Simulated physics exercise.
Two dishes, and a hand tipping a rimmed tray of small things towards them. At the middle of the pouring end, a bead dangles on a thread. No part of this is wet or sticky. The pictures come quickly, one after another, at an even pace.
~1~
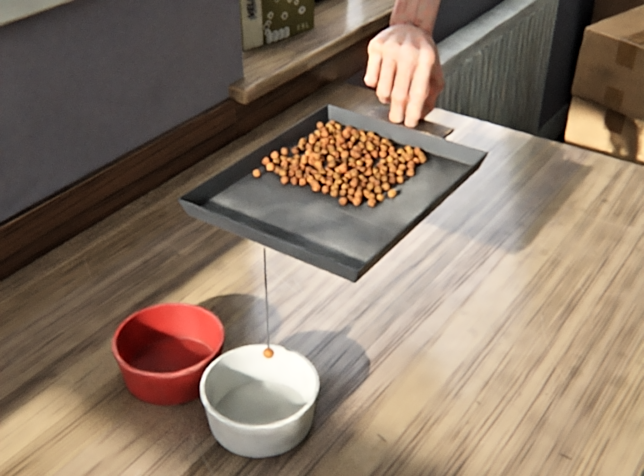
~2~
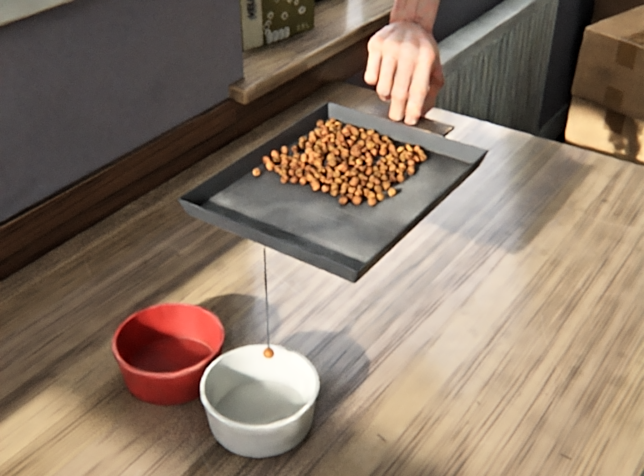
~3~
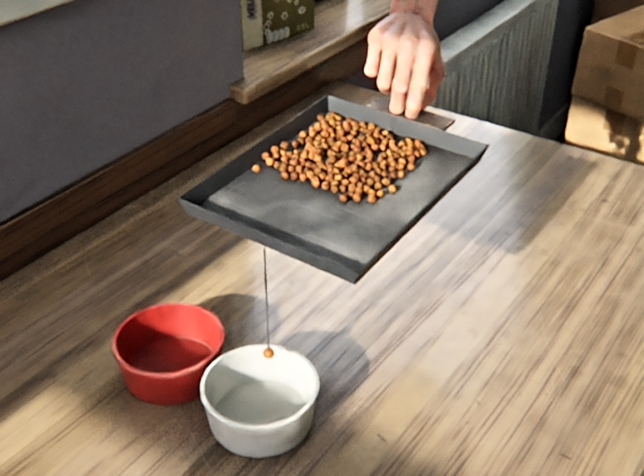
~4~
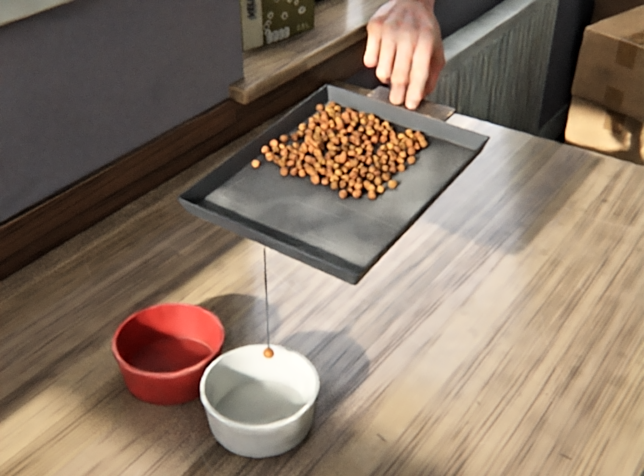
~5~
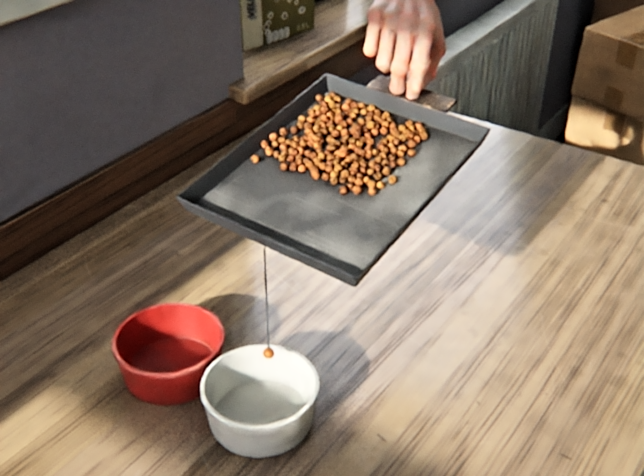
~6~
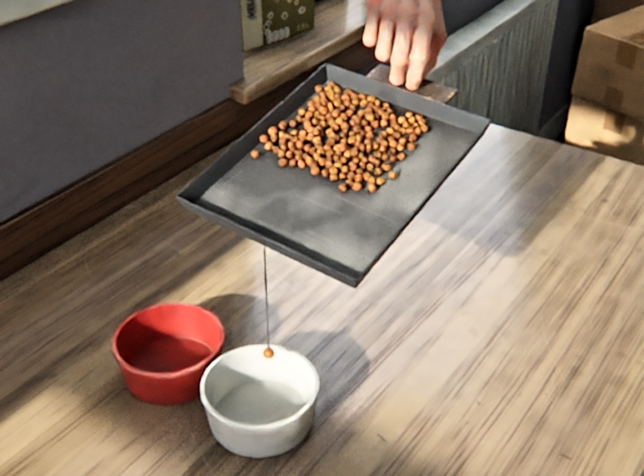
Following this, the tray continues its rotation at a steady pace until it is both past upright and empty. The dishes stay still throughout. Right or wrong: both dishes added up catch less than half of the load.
Right, they catch less than half.
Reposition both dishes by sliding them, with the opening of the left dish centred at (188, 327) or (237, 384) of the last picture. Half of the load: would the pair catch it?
First less than half, then the larger part.
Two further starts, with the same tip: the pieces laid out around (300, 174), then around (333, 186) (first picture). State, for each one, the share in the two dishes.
It comes to about 30 per cent the first time and about 30 per cent the second.
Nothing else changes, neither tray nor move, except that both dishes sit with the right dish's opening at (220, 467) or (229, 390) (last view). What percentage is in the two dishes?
It would be near 0 per cent first and near 20 per cent second.
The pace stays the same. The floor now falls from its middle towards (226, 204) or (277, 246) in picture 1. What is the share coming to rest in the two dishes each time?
For the first it's near 90 %, for the second near 60 %.
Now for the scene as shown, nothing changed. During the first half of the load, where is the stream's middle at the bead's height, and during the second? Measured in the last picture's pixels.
Early-half point (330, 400); late-half point (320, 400).
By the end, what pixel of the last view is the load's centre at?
At about (322, 459), give or take.
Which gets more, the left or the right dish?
The one you want is the right of the two.
Just after the last frame, tray tipped steeply; almost all on the tray; just a few in the right dish; about a tenth outside both; just a few in the air.
A moment on, tray tipped right over; roughly half on the tray; about a tenth in the right dish; roughly a quarter outside both; roughly a quarter in the air.
Further on, tray tipped past a quarter turn; roughly a third in the right dish; roughly two thirds outside both.
When it is over, tray tipped past a quarter turn; roughly a third in the right dish; not one in the left dish; roughly two thirds outside both.
